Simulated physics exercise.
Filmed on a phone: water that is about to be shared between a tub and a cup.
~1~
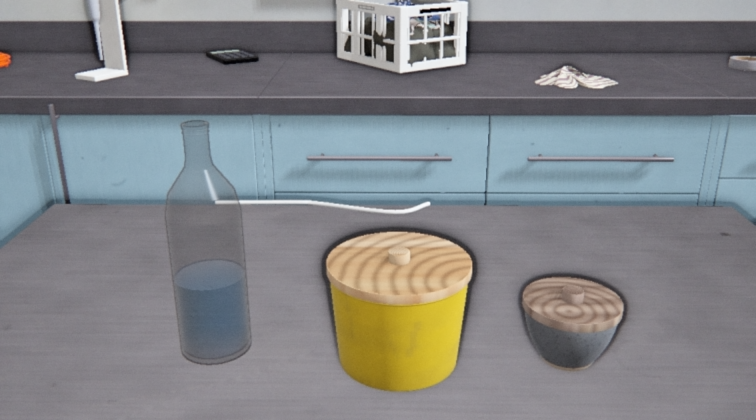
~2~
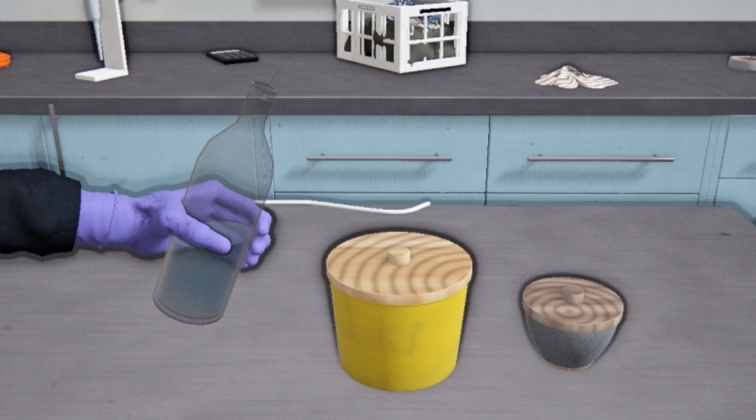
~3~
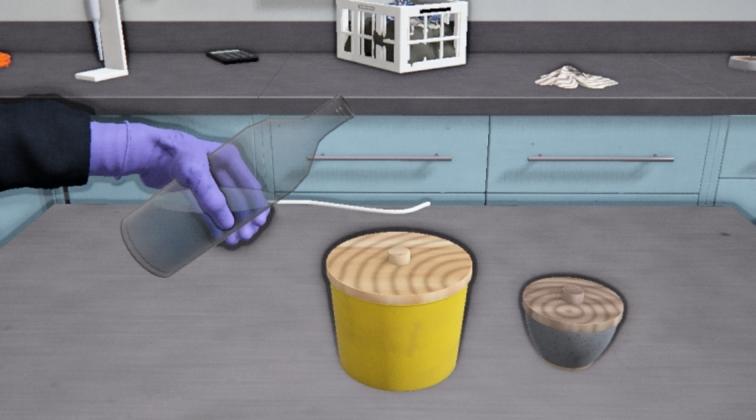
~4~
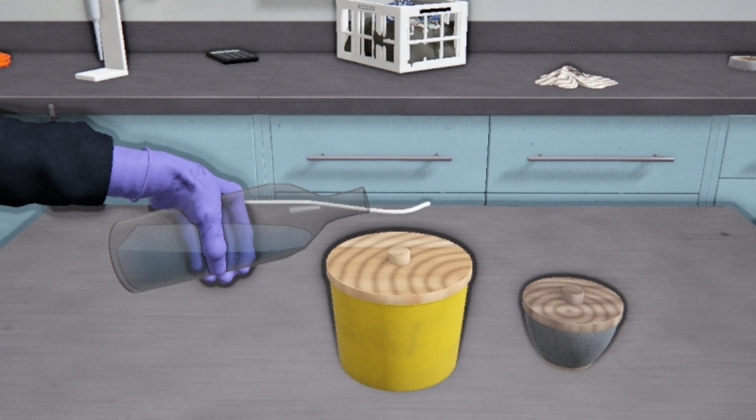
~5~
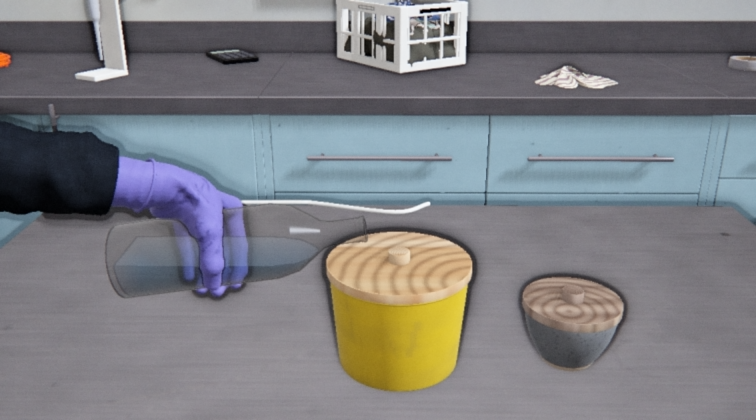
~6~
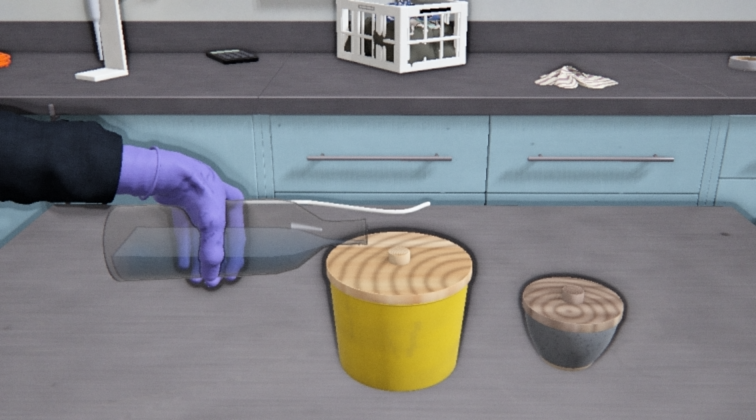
A purple-gloved hand lifts a clear bottle and tips it sideways beside a lidded yellow tub.
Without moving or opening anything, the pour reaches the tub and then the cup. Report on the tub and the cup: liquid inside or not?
One by one: The tub will fail to trap any of it, the cup will fail to trap any of it.
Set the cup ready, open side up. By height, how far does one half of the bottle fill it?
The level would reach around 75 percent of the height.
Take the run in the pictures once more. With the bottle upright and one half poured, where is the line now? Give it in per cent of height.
Roughly 15 in a hundred.
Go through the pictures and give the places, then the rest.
The first picture shows before the pour; bottle (206, 238) about a third full; tub (398, 315) with its lid on; cup (569, 335) with its lid on.
In the second picture, the bottle is on its way; bottle (225, 198) tipped 20° with all of its load; tub (398, 315) with its lid on.
The third picture shows tilting; bottle (246, 176) tipped 55° with all of its load; cup (569, 335) with its lid on.
The fourth picture shows no stream yet; bottle (249, 228) tipped 75° with all of its load; tub (398, 315) with its lid on.
The fifth picture shows still nothing leaves it; bottle (246, 245) tipped 80° with all of its load; cup (569, 335) with its lid on.
The sixth picture shows on the point of pouring; bottle (245, 238) tipped 85° with all of its load; tub (398, 315) with its lid on; cup (569, 335) with its lid on.
A moment on, it hits the lid of the tub and runs off.
Further on, it hits the lid of the cup and runs off.
When it is over, the tub is empty, in a puddle; the cup is empty, in a puddle.
